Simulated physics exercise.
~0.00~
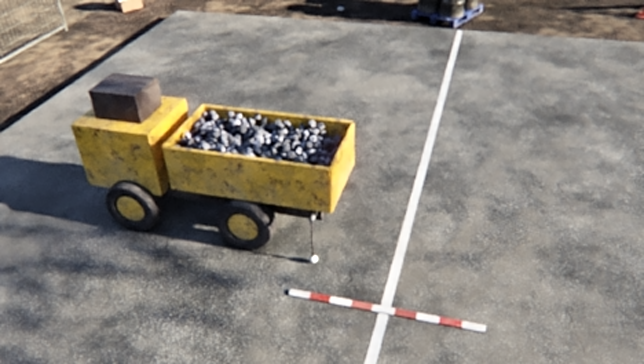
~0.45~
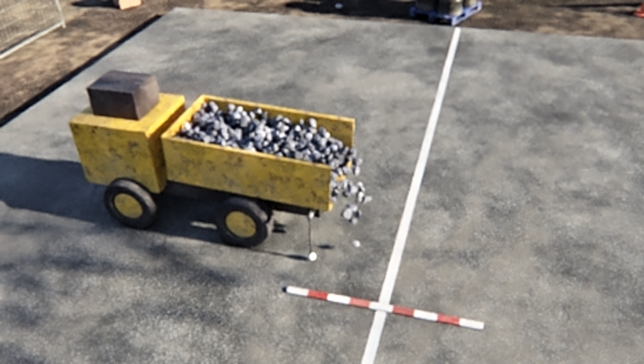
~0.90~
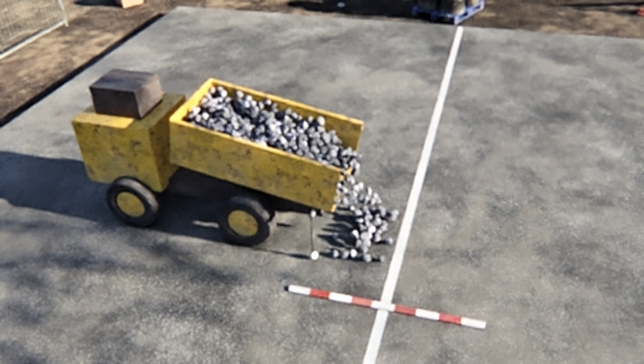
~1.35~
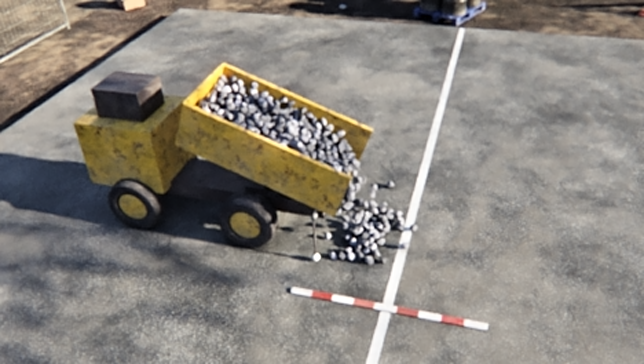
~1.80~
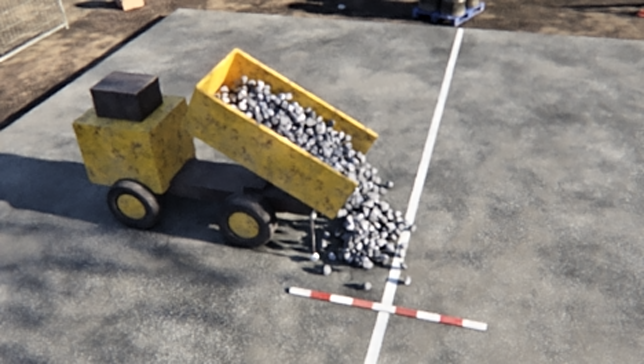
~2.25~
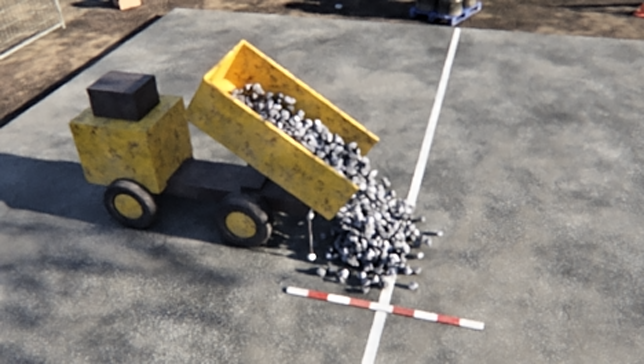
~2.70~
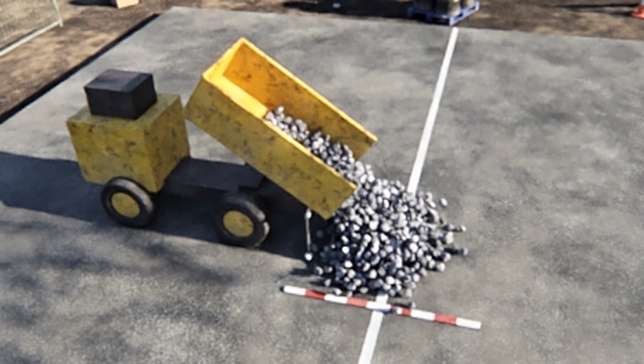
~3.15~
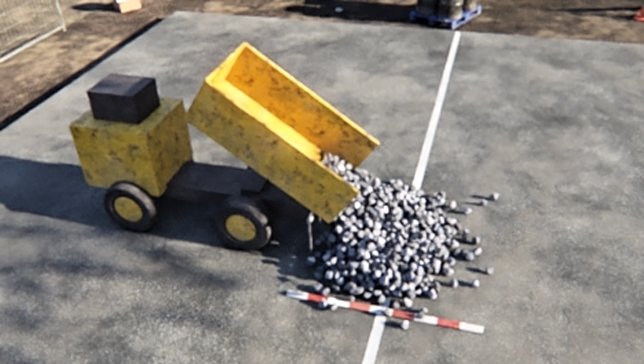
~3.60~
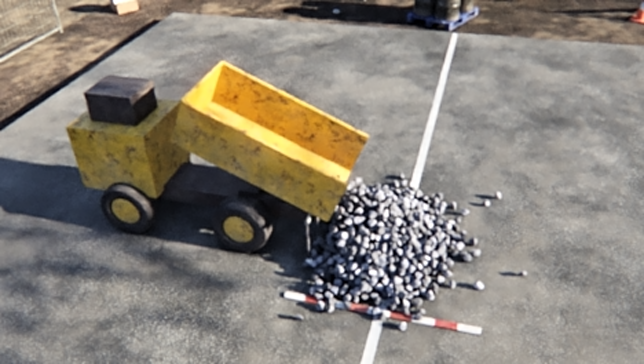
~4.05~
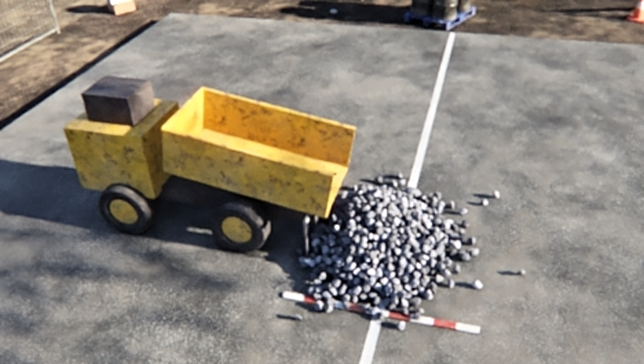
A yellow tipper raises its body, dumps grey stones across a white line, then lowers it.
